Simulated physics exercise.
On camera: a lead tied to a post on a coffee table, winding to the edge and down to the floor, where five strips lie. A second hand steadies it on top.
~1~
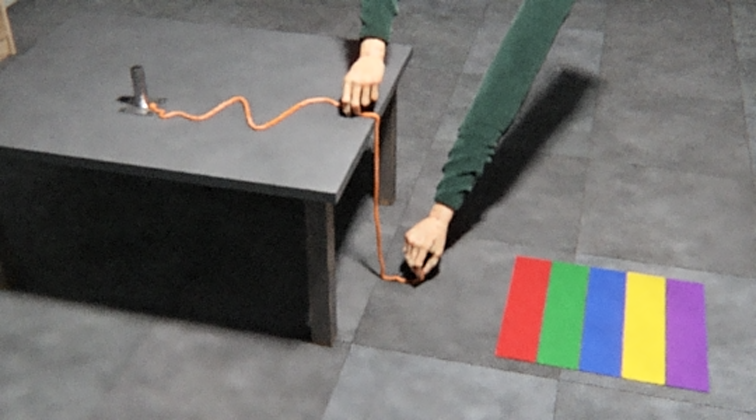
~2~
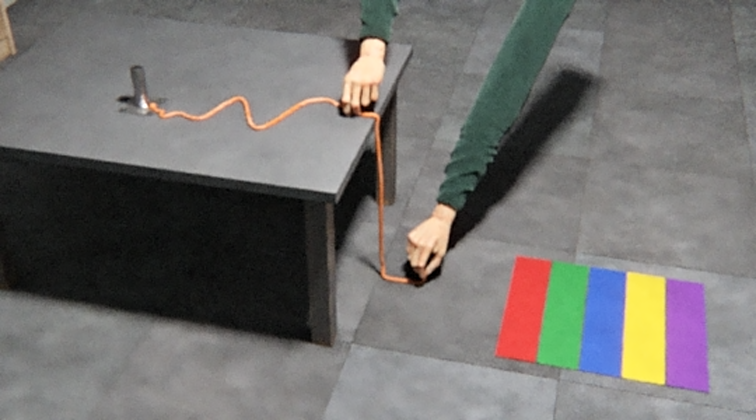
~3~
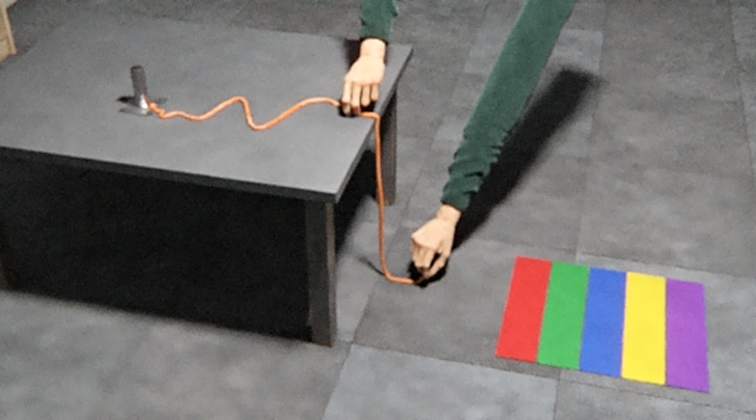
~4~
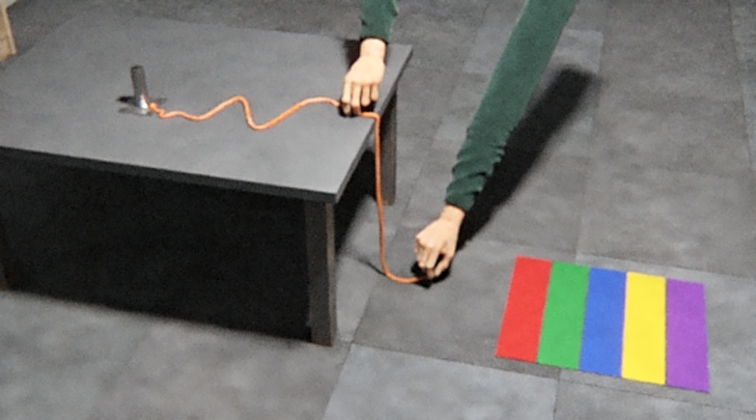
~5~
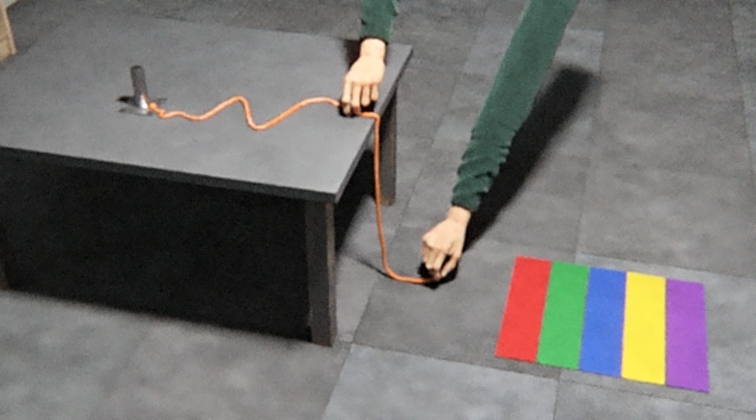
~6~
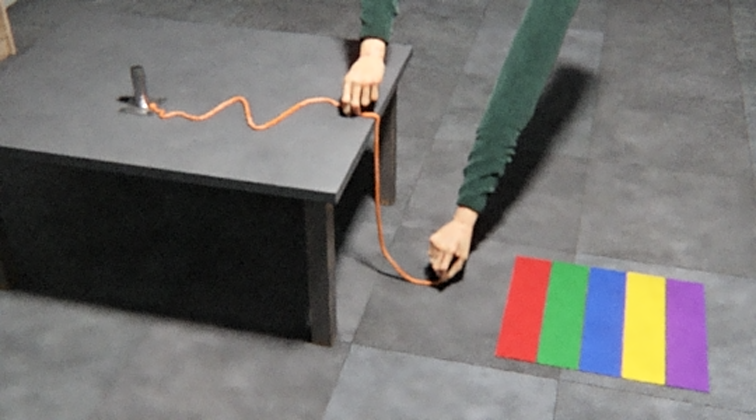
The video shows an orange cord running from a post on a dark table over the edge to the floor, where one hand slowly draws its end slightly right near five coloured strips while another hand stays at the table edge.
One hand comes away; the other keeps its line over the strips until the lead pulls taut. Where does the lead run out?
Over purple.
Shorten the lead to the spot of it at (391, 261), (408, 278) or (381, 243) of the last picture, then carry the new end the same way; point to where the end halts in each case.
Near (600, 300), (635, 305) and (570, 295).
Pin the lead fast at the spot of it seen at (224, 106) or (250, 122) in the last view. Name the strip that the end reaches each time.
In that order: Yellow; blue.
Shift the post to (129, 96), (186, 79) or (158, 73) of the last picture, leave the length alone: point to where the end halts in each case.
About (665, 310), (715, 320) and (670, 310).
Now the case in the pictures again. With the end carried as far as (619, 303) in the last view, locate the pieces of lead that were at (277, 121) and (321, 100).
The first at (366, 122), the second at (388, 173).
Early on, end near (619, 303); over blue.
Midway, end near (664, 310); over yellow.
At the end of the slack, end near (692, 315); over purple. The end stops over the purple strip.
